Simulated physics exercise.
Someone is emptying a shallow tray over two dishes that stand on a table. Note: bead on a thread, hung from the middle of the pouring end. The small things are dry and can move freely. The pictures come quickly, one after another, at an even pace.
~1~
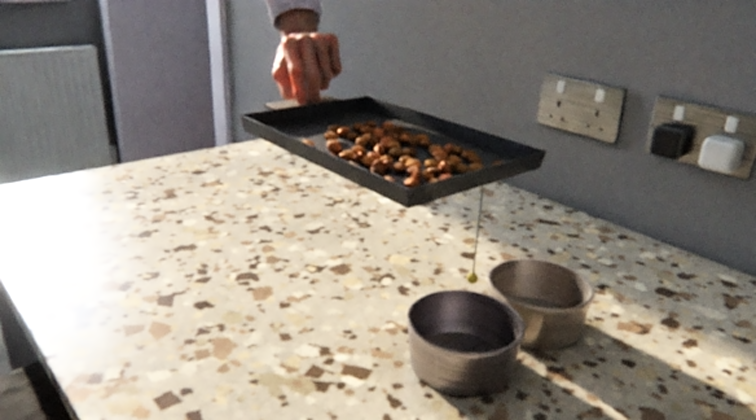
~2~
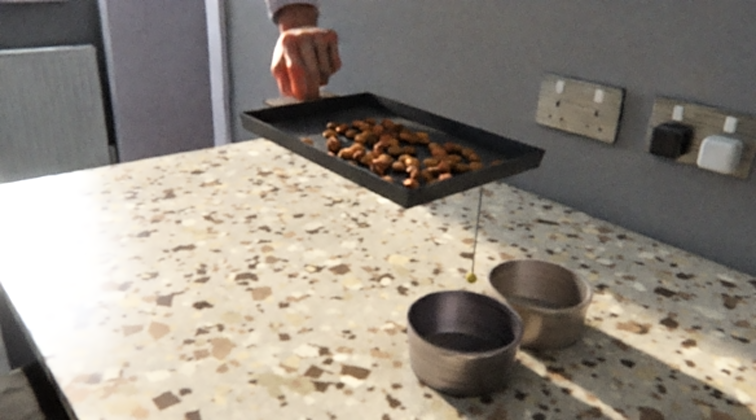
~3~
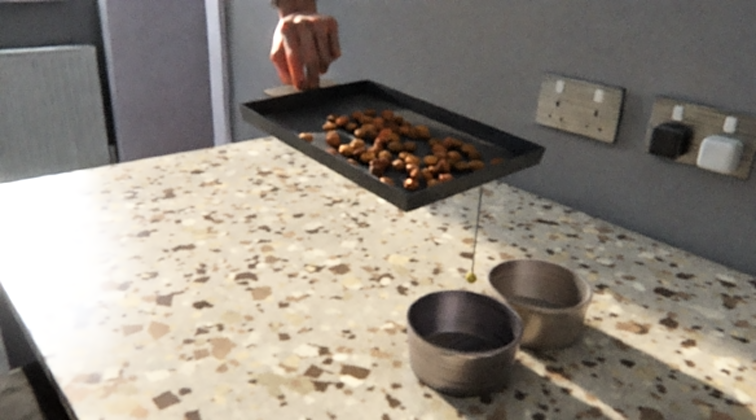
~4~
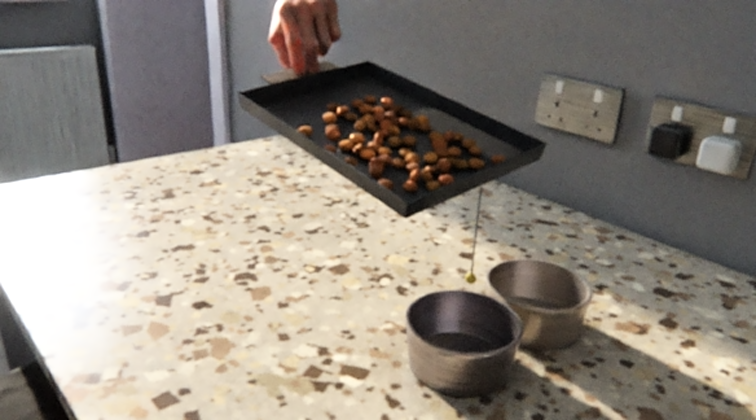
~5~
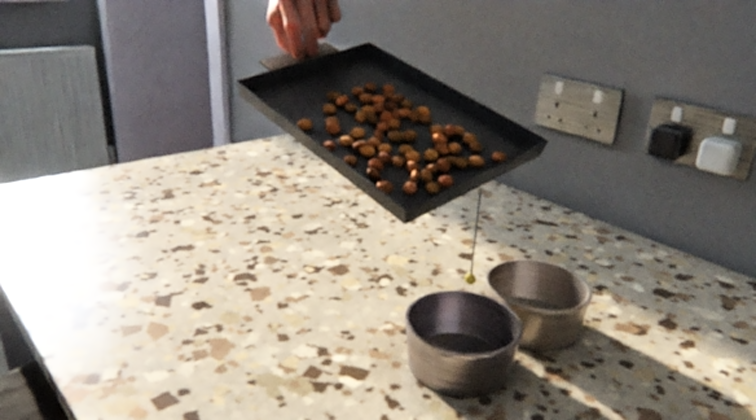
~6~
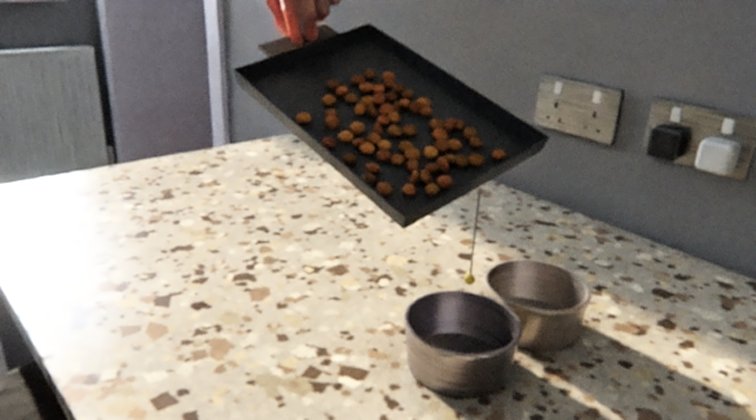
The clip opens on a hand holding a dark, shallow tray of small brown pieces above two round dishes on a speckled table, a bead hanging on a thread beneath it. The hand raises the back of the tray, slowly at first, then more steeply, and the near left corner dips lowest.
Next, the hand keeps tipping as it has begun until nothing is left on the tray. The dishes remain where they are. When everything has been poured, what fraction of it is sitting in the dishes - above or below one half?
Below one half.
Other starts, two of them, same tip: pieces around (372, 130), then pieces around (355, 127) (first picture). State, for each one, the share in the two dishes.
The first start gives 30 percent and the second 30 percent.
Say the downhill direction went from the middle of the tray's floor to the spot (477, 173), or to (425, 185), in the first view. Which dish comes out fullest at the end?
First place: The dish to the right; second place: The dish to the left.
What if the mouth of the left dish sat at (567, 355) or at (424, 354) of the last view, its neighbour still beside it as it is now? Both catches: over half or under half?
Result, first setup: A minority share; second setup: A minority share.
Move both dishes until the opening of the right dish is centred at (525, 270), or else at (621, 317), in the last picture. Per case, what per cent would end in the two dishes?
Close to 30 in a hundred first, close to 0 in a hundred second.
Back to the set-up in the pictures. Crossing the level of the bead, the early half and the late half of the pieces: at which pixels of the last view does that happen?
For the early half I get (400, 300), and for the late half (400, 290).
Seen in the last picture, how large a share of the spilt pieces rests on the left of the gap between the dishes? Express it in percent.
I make it about 100 percent or so.
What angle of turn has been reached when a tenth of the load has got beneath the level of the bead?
Roughly 80°.
Soon, tray tipped steeply; all on the tray.
A while on, tray tipped past a quarter turn; a small part on the tray; about a quarter in the left dish; about half outside both; about a quarter in the air.
Towards the end, tray tipped past a quarter turn; about a quarter in the left dish; about two thirds outside both.
Finally, tray tipped past a quarter turn; about a quarter in the left dish; none in the right dish; about two thirds outside both.
